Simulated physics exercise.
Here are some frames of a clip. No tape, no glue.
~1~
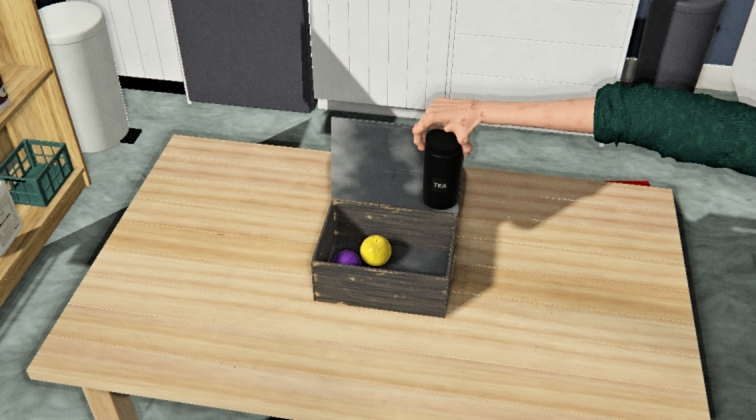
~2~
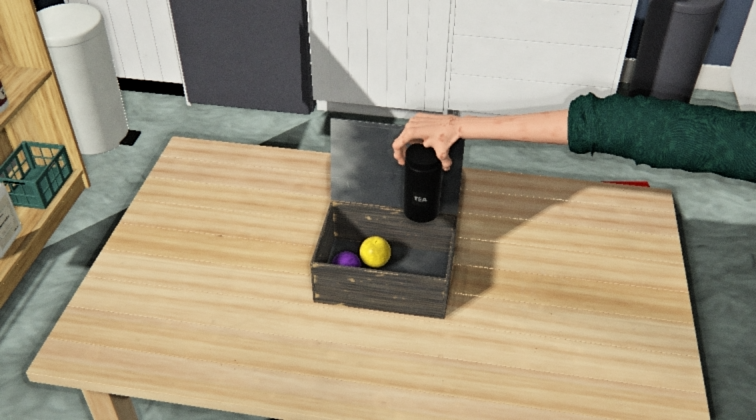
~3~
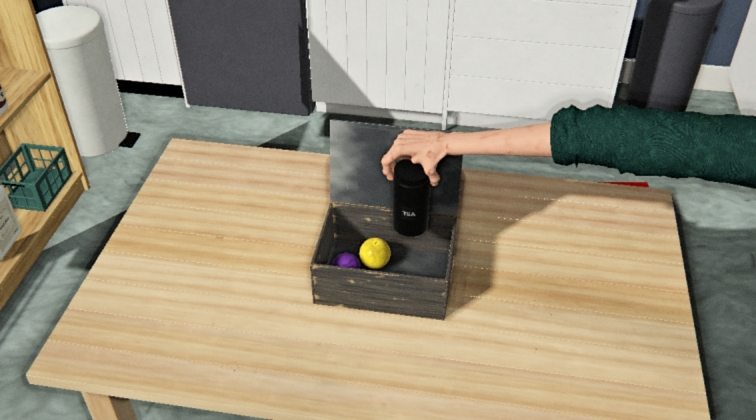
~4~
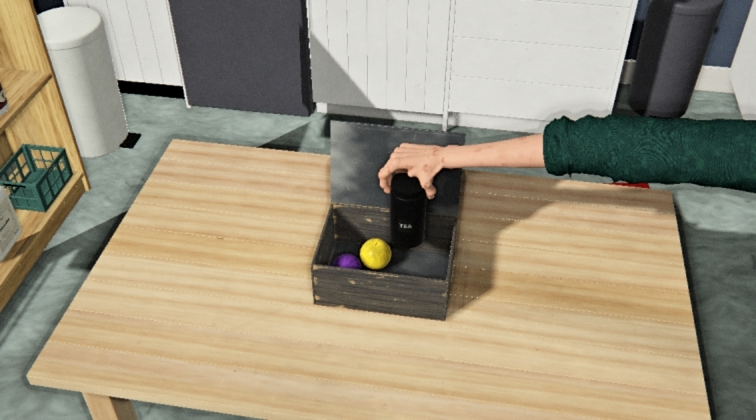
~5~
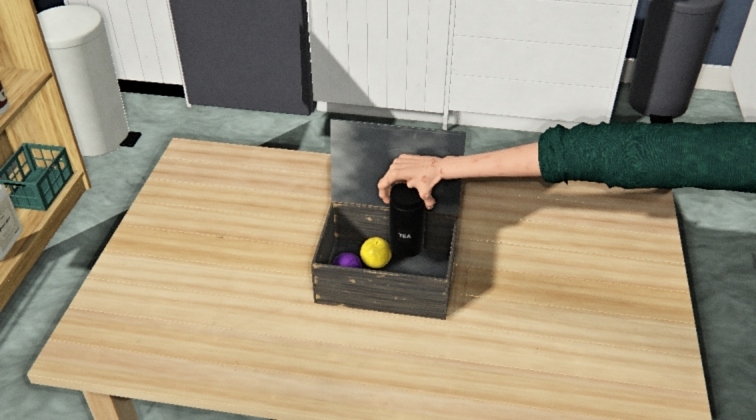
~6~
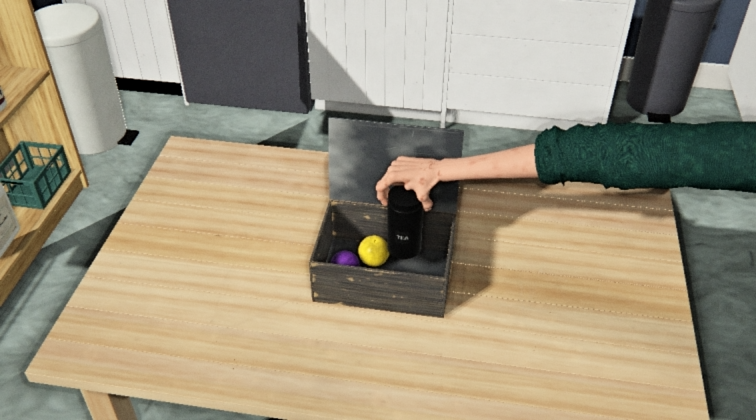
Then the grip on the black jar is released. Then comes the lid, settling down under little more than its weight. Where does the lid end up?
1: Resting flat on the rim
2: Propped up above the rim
(2) Propped up above the rim.
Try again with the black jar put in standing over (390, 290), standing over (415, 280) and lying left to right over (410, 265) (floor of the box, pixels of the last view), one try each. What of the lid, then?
Lid, try 1: Propped open; try 2: Propped open; try 3: Fully down.
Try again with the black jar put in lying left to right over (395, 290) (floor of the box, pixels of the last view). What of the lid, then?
Result: Lid shut.
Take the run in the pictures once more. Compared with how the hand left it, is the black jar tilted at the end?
By the end it has kept its angle.
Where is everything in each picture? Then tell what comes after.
In the first picture, still above its spot; black jar (442, 169); yellow apple (376, 251).
In the second picture, still above its spot; black jar (423, 183); yellow apple (375, 252).
In the third picture, still above its spot; black jar (411, 198); yellow apple (375, 253).
In the fourth picture, still above its spot; black jar (408, 210); yellow apple (376, 254).
In the fifth picture, still above its spot; black jar (407, 220); yellow apple (376, 253).
In the sixth picture, in place under the hand; black jar (405, 222); yellow apple (374, 251).
Then, 0.40 s on from there, black jar turned 18° from how it was put near (420, 249).
Then, 1.20 s on from there, lid 81° above the rim; black jar turned 8° from how it was put near (408, 250); yellow apple shifted a little.
Then, 1.60 s on from there, lid 57° above the rim; black jar turned 9° from how it was put near (404, 248); yellow apple shifted a little.
Then, 2.70 s on from there, lid 39° above the rim; black jar shifted about its own width near (410, 248); yellow apple shifted a little.
In the end, lid 41° above the rim; moved from the start, black jar; the other 2 unmoved. At the end, from the last picture's camera, black jar near (411, 247).
